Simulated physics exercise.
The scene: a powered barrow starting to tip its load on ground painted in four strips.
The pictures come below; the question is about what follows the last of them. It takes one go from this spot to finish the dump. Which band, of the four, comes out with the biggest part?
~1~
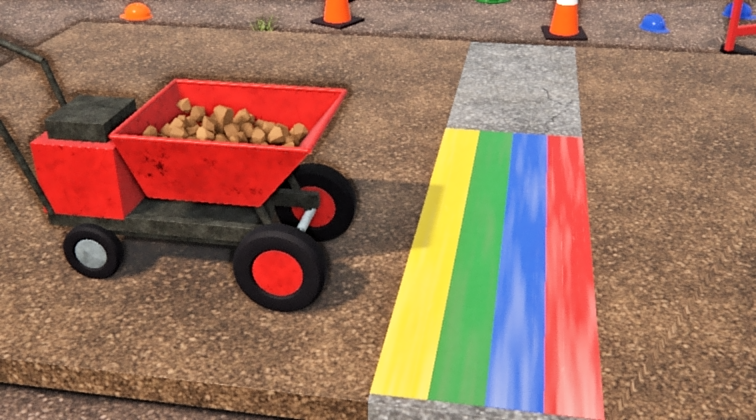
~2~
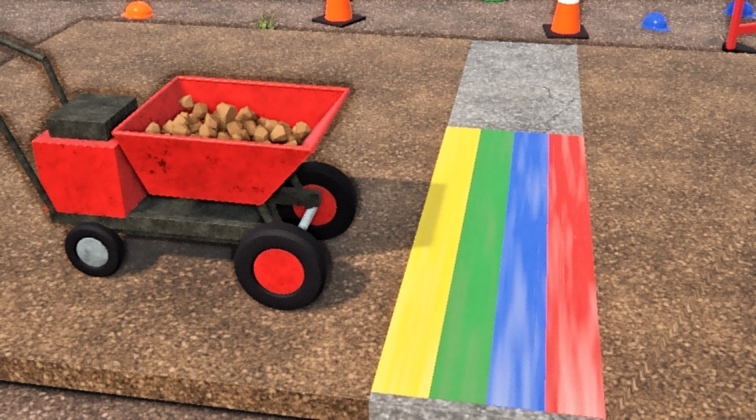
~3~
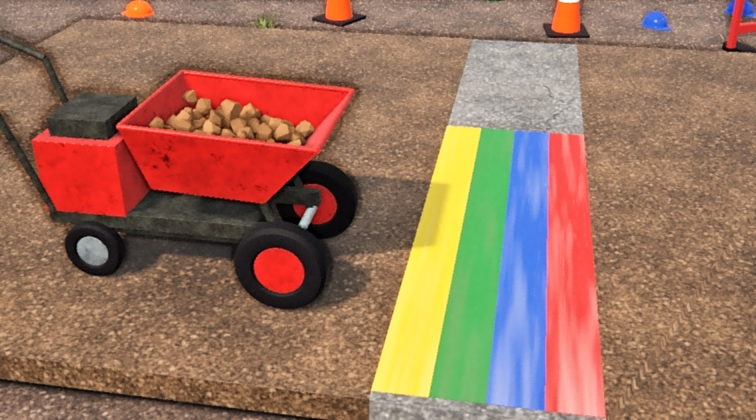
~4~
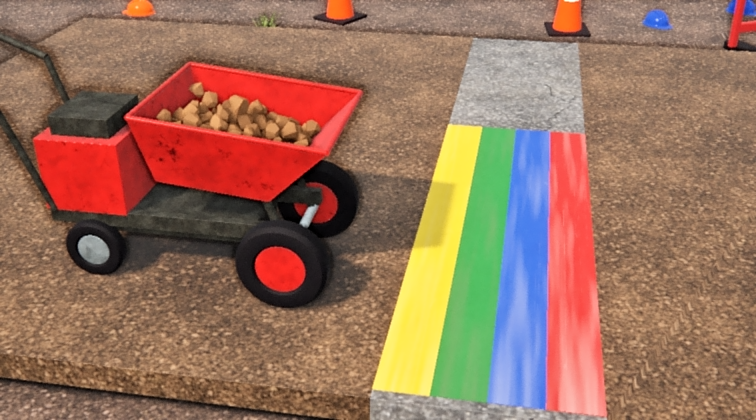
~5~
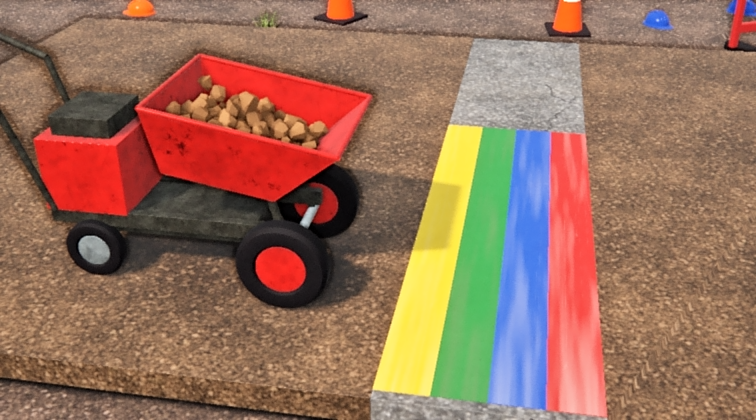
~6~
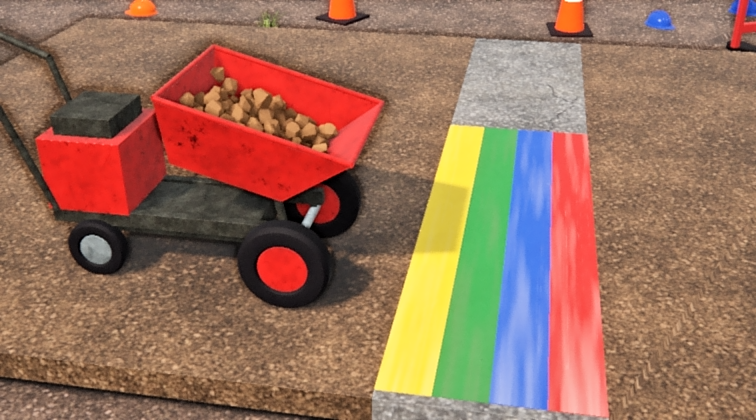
The green band comes out ahead.
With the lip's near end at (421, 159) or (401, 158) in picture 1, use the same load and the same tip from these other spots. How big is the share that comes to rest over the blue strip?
In turn, around 20 per cent and 30 per cent.
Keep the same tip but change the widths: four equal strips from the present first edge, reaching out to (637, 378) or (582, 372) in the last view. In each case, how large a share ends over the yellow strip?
Near 20 and then 10 in a hundred.
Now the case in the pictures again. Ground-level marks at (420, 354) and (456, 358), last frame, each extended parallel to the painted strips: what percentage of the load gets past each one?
Respectively 90 and 60 %.
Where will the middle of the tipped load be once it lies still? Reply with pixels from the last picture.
About pixel (487, 276).
Shortly afterwards, skip tipped steeply; the whole lot in the skip.
Next, skip tipped right over; near two thirds in the skip; a little over the yellow strip; near a quarter over the green strip; only a few over the blue strip.
Some moments later, skip tipped right over; a little in the skip; near a quarter over the yellow strip; near a third over the green strip; near a quarter over the blue strip; a little over the red strip; only a few off the paint.
In the end, skip tipped right over; only a few in the skip; near a quarter over the yellow strip; near a third over the green strip; near a quarter over the blue strip; a little over the red strip; only a few off the paint.
